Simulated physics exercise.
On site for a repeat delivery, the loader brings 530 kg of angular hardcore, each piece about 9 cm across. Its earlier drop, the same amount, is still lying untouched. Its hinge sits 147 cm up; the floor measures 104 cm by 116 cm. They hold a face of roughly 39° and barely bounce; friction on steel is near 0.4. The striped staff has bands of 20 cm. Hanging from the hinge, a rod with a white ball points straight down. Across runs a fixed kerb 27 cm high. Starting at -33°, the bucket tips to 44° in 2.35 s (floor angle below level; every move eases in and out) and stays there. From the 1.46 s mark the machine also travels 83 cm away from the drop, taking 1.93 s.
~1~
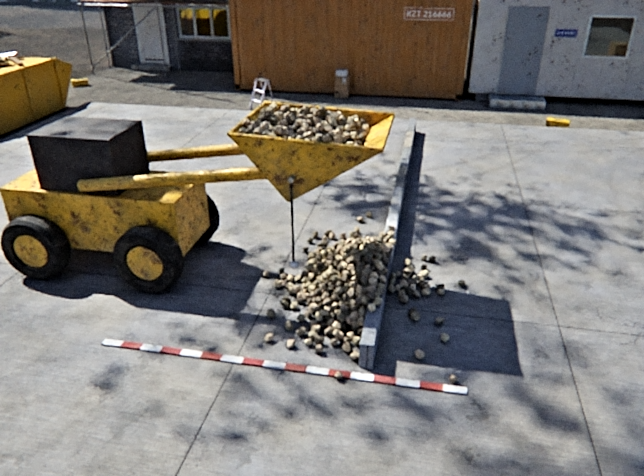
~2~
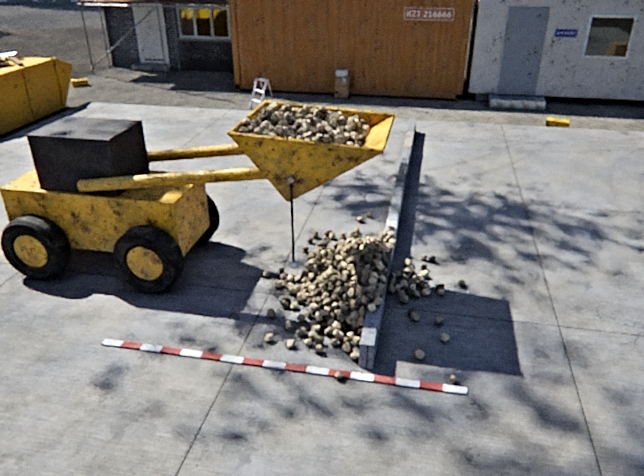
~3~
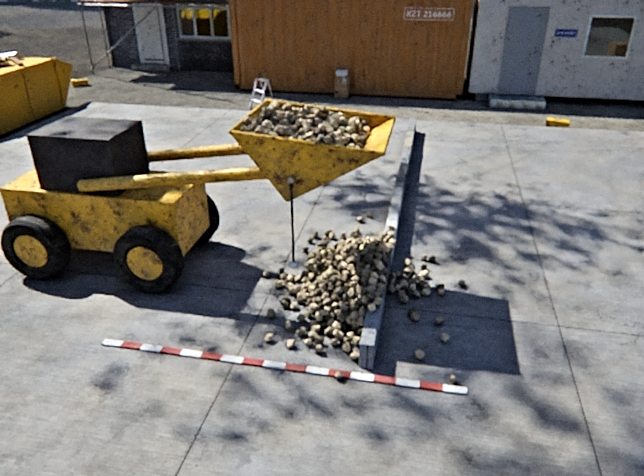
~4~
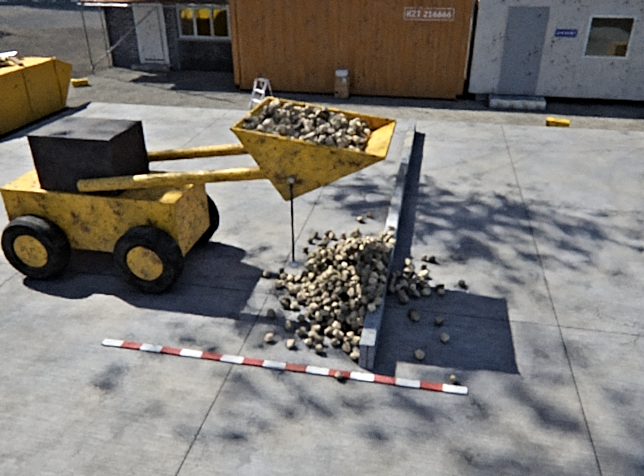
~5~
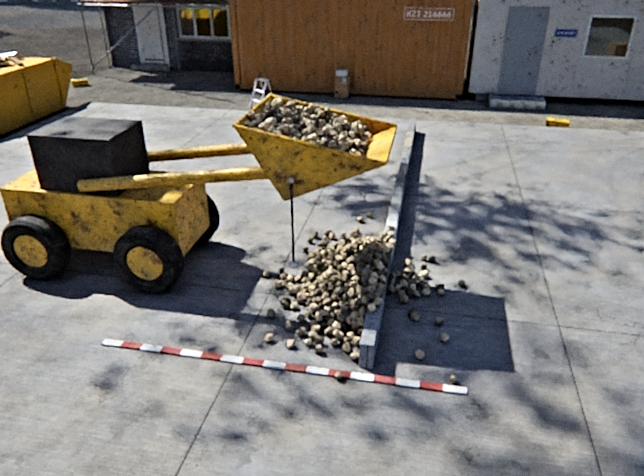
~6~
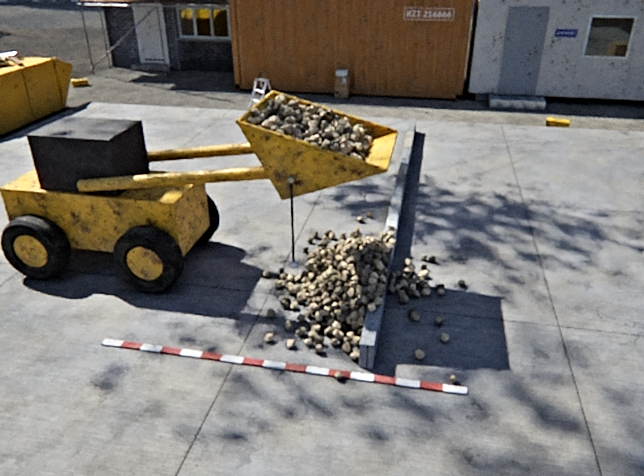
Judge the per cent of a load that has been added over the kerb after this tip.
The added amount is roughly 30 per cent of a load.
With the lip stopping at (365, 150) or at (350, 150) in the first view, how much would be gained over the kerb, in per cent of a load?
Some 15 percent first and 5 percent second.
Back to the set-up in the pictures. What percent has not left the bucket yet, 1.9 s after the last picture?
Roughly 5 per cent remains inside.
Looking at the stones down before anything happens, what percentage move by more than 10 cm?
5 %.
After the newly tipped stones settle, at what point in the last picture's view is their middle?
The middle ends up near (356, 271).
Then, 1.2 s after the last picture the floor is at 32°; in per cent of one load, 94 in the bucket, 100 on this side of the kerb, 6 over the kerb; the foremost stones are at (442, 302).
Then, 1.9 s after the last picture the floor is at 44°; in per cent of one load, 5 in the bucket, 165 on this side of the kerb, 30 over the kerb; the foremost stones are at (461, 285).
Then, 3.2 s after the last picture the floor is at 44°; in per cent of one load, 0 in the bucket, 164 on this side of the kerb, 36 over the kerb; the foremost stones are at (477, 290).
Then, 6.1 s after the last picture the floor is at 44°; in per cent of one load, 0 in the bucket, 164 on this side of the kerb, 36 over the kerb; the foremost stones are at (477, 290). Net gain over the kerb, 30.
